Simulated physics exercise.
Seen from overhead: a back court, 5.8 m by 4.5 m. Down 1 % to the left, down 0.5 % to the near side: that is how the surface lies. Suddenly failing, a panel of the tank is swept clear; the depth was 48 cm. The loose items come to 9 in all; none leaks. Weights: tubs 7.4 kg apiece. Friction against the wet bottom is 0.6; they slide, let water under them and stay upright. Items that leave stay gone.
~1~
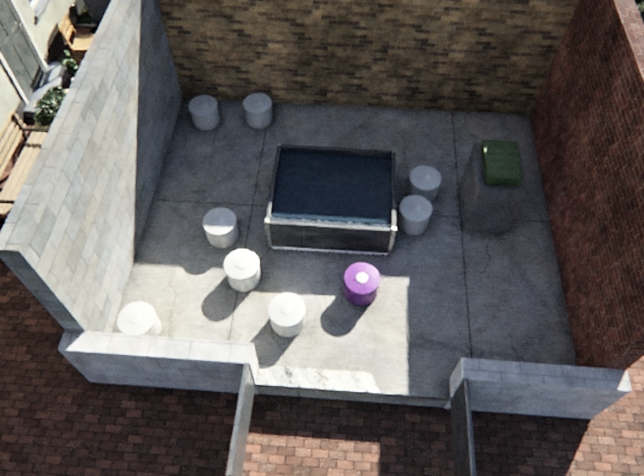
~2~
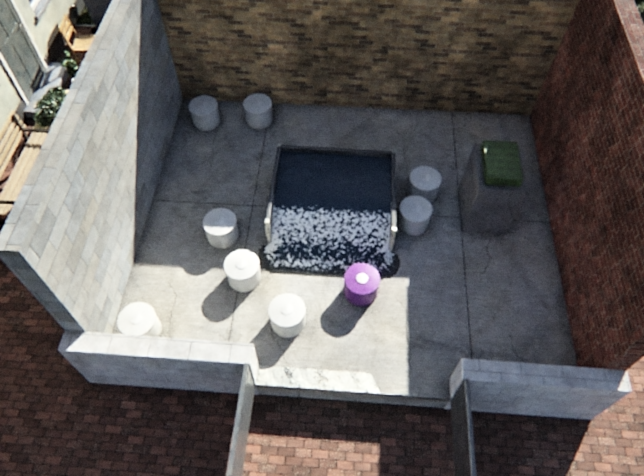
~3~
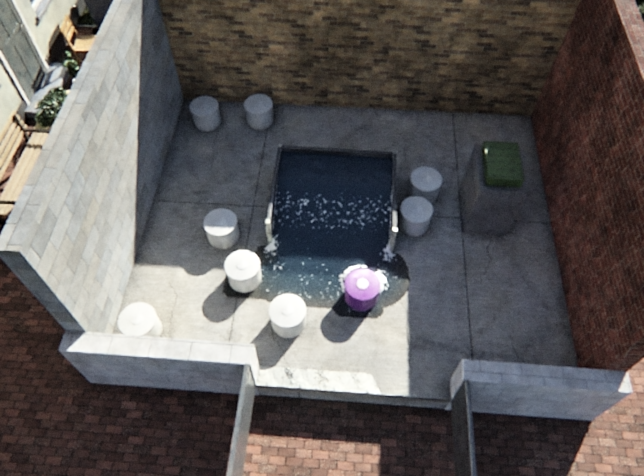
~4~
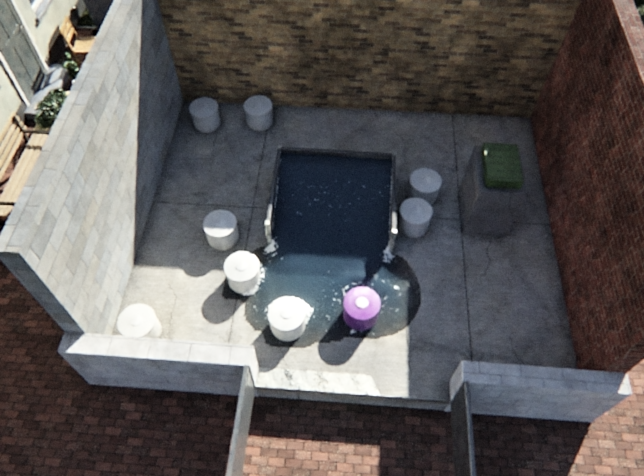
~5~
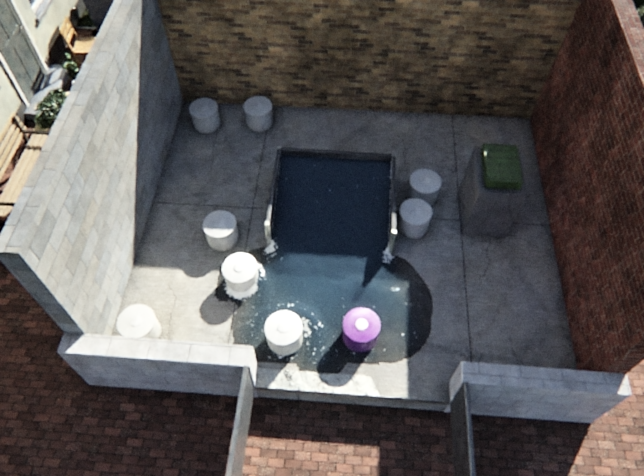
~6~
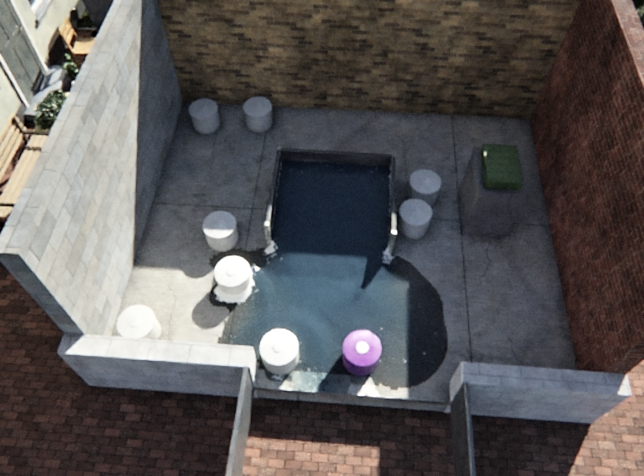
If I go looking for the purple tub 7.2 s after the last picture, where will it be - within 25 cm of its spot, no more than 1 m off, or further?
Its displacement will be large.
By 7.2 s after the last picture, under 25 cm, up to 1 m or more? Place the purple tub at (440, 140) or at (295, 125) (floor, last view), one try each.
In that order: It barely shifts; it holds its place.
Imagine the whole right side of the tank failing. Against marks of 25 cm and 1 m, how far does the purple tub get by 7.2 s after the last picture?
From there, the purple tub remains planted.
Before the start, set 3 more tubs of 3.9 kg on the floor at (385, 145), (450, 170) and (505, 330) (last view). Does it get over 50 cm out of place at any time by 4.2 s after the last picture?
First within, then within, then within.
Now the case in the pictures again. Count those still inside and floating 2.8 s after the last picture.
It comes to 0 of them.
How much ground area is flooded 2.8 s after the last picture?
Near 13 m2 in all.
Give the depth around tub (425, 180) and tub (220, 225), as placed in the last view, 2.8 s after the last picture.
Around 0 cm and 3 cm.
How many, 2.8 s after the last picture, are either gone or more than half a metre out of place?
Count: 4.
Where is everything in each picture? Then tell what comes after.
In the first picture, the purple tub at (362, 278) rests on the ground; water covers 2.1 m2; 0 of 9 have shifted.
In the second picture, the purple tub at (362, 278), on the bottom; water covers 2.9 m2; 0 of 9 have shifted.
In the third picture, the purple tub at (363, 284), on the bottom, 7 cm from its start; 3.6 m2 under water; 1 of 9 have shifted.
In the fourth picture, the purple tub at (362, 303) rests on the ground, 33 cm from its start; 4.6 m2 under water; 1 of 9 have shifted.
In the fifth picture, the purple tub at (362, 325), on the bottom, 60 cm from its start; 5.7 m2 under water; 2 of 9 have shifted.
In the sixth picture, the purple tub at (362, 348), on the bottom, 89 cm from its start; 6.8 m2 under water; 3 of 9 have shifted.
Then, 0.9 s after the last picture the purple tub has gone out; 2 of 9 are out; 0 afloat.
Then, 2.8 s after the last picture the purple tub has gone out; 2 of 9 are out; 0 afloat.
Then, 4.8 s after the last picture the purple tub has gone out; 2 of 9 are out; 0 afloat.
Then, 7.2 s after the last picture the purple tub has gone out; 2 of 9 are out; 0 afloat.
